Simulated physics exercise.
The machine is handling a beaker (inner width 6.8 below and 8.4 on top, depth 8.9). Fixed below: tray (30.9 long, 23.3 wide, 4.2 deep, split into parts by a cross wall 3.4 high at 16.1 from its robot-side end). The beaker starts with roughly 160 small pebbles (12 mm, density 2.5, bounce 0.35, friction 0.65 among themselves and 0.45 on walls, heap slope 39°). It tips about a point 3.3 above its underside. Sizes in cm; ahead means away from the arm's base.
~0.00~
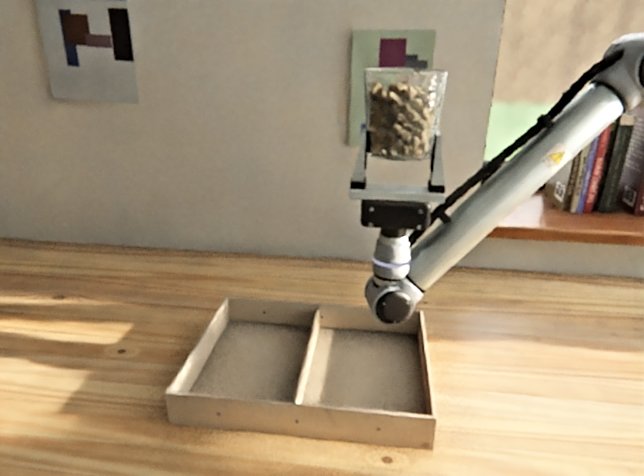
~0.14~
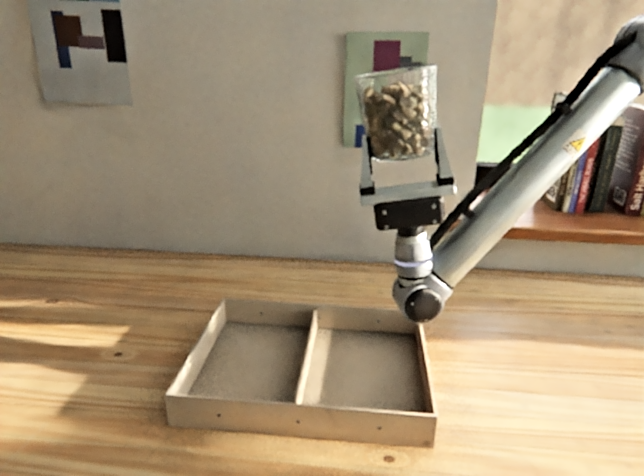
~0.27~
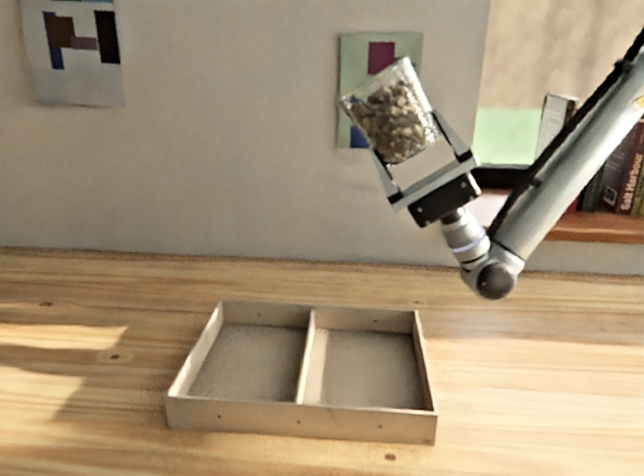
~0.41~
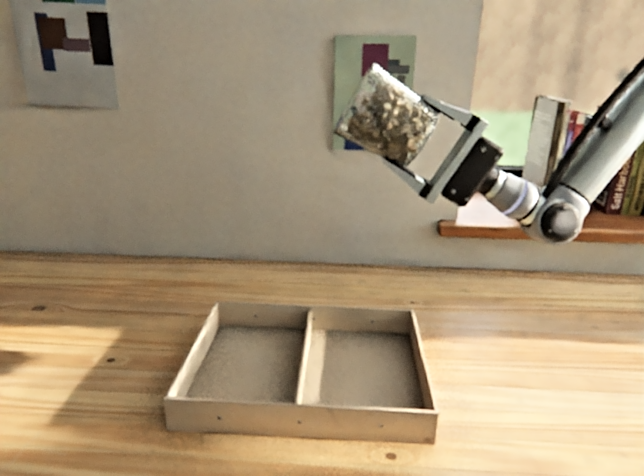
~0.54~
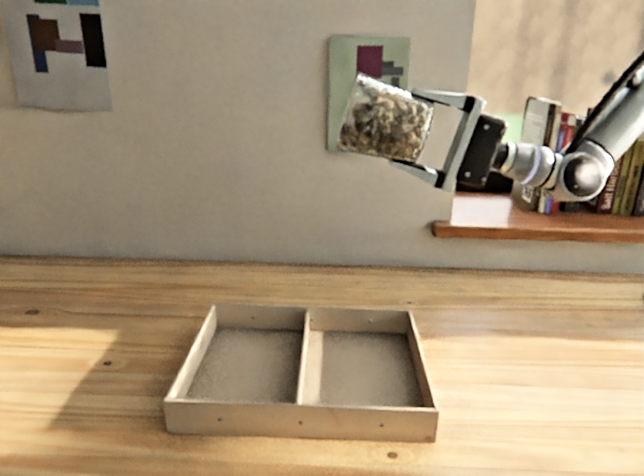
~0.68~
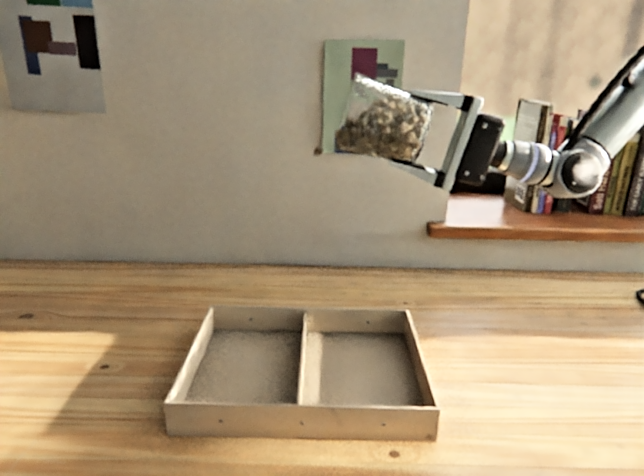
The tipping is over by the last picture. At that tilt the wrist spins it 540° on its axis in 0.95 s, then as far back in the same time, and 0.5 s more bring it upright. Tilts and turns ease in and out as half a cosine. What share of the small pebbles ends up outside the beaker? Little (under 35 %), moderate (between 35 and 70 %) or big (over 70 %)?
Answer: Little; under 35 % of the small pebbles finish outside the beaker.
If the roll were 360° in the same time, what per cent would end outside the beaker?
In that case some 20 per cent.
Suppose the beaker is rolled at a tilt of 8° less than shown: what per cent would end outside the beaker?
Then about 5 per cent.
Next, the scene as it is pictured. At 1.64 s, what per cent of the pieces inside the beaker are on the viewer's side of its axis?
Some 60 per cent.
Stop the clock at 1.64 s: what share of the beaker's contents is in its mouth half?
About 40 per cent.
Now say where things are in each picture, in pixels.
The first frame shows beaker middle at (402, 115), upright; upper third of the load around (404, 102), from x 375 to 430, top at y 90; 162 in the beaker.
The second frame shows beaker middle at (399, 115), tipped 10°; upper third of the load around (401, 103), from x 365 to 425, top at y 90.
The third frame shows beaker middle at (394, 116), tipped 34°; upper third of the load around (400, 104), from x 355 to 430, top at y 85.
The fourth frame shows beaker middle at (388, 120), tipped 61°; upper third of the load around (395, 106), from x 355 to 430, top at y 90.
The fifth frame shows beaker middle at (386, 122), tipped 75°; upper third of the load around (393, 109), from x 345 to 425, top at y 95.
The sixth frame shows beaker middle at (385, 123), tipped 76°; upper third of the load around (394, 113), from x 320 to 420, top at y 100; 161 in the beaker, 1 in flight or on a rim.
By 1.64 s, tipped 76°, highest piece 38 above the table; 144 in the beaker, 14 in the far-side part, 2 in the robot-side part, 2 in flight or on a rim.
By 2.60 s, tipped 76°, highest piece 37 above the table; 124 in the beaker, 27 in the far-side part, 8 in the robot-side part, 3 in flight or on a rim.
By 3.28 s, upright, highest piece 41 above the table; 122 in the beaker, 29 in the far-side part, 11 in the robot-side part.
By 3.98 s, upright, highest piece 41 above the table; 122 in the beaker, 29 in the far-side part, 11 in the robot-side part.
Final count, 122 in the beaker, 29 in the far-side part, 11 in the robot-side part. That is 25 % outside the beaker.
